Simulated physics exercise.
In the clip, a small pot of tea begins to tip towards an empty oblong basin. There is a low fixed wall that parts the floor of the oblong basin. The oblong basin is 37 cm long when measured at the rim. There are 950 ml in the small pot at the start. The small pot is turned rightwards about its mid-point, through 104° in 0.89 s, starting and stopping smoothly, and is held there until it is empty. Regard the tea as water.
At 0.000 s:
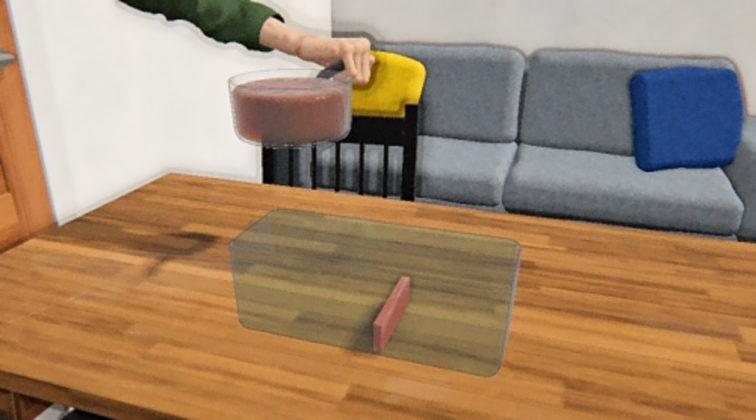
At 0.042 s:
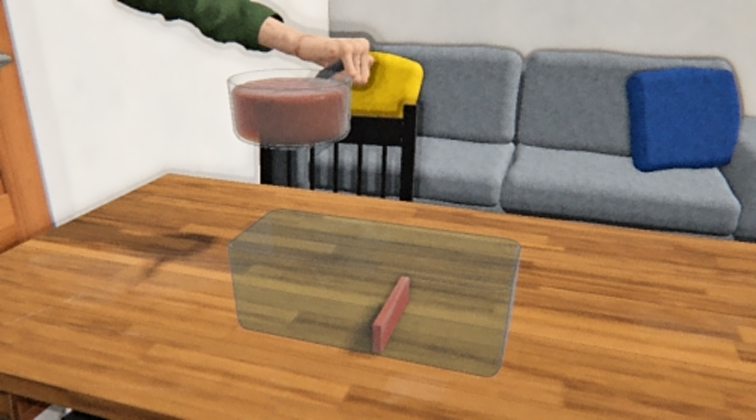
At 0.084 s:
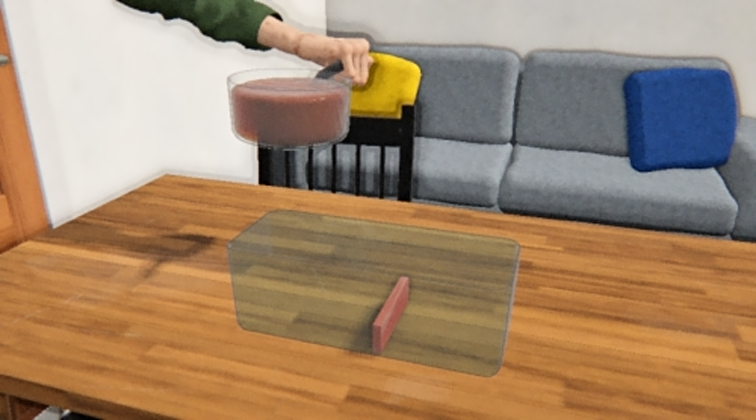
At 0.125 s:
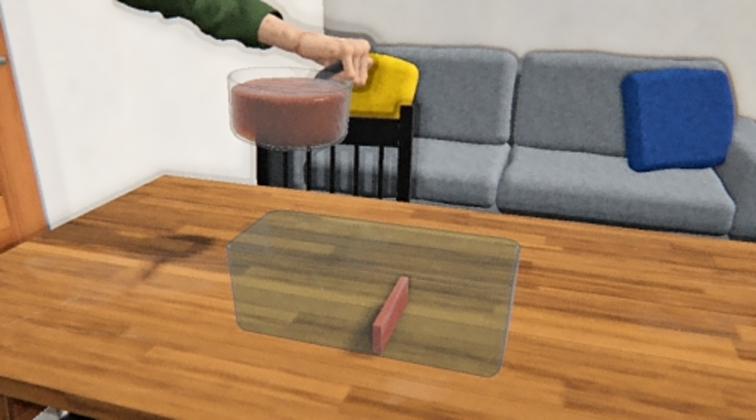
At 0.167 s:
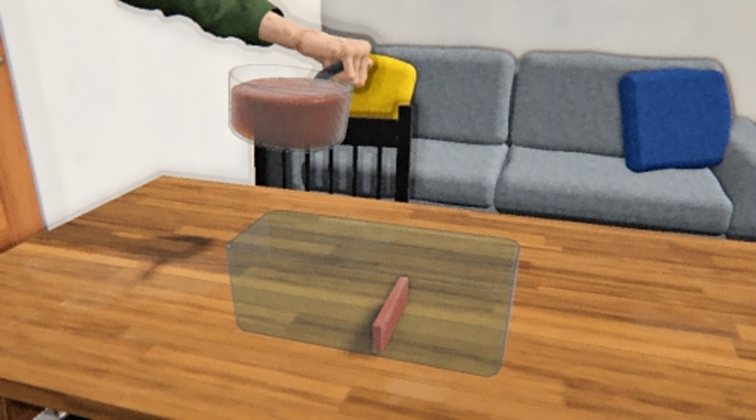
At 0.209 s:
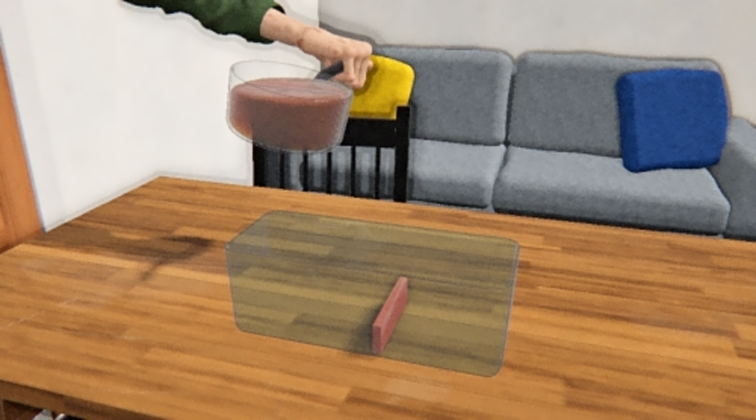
A hand holding a small clear pot of reddish-brown tea, tilting it slightly rightwards above an oblong basin on a wooden table.
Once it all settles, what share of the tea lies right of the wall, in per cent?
60 %.
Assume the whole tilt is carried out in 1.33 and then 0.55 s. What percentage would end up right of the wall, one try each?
Result: 65 per cent, then 45 per cent.
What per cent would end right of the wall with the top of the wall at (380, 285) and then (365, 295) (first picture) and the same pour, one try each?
75 % and 80 %.
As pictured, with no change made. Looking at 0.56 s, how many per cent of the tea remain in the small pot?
Roughly 46 %.
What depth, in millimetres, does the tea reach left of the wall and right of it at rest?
Final reading - left some 14 mm, right some 28 mm.
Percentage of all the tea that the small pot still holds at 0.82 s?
Roughly 7 percent remains.
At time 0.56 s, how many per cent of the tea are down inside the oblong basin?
Around 12 percent.
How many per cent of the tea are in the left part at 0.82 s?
About 22 percent.
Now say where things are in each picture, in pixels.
In the first frame, tilt 0°; pouring edge (347, 84); surface from (242, 84) to (347, 91); the oblong basin's rim runs from (251, 227) to (516, 266); the wall's top is at (393, 300).
In the second frame, tilt 1°; pouring edge (347, 84); surface from (242, 83) to (347, 91).
In the third frame, tilt 2°; pouring edge (347, 86); surface from (241, 83) to (347, 91).
In the fourth frame, tilt 5°; pouring edge (347, 89); surface from (241, 83) to (347, 93).
In the fifth frame, tilt 9°; pouring edge (348, 94); surface from (241, 83) to (348, 93).
In the sixth frame, tilt 14°; pouring edge (349, 99); surface from (240, 84) to (350, 94).
Then, 0.56 s in, the tilt is 73° and 45 per cent is still to pour, 3 is left of the wall and 9 right of it.
Then, 0.82 s in, the tilt is 103° and 7 per cent is still to pour, 22 is left of the wall and 60 right of it.
Then, 1.10 s in, the tilt is 104° and 0 per cent is still to pour, 37 is left of the wall and 60 right of it.
Then, 1.39 s in, the tilt is 104° and 0 per cent is still to pour, 39 is left of the wall and 60 right of it.
Finally, 39 per cent lies left of the wall, 60 right of it and 1 outside.
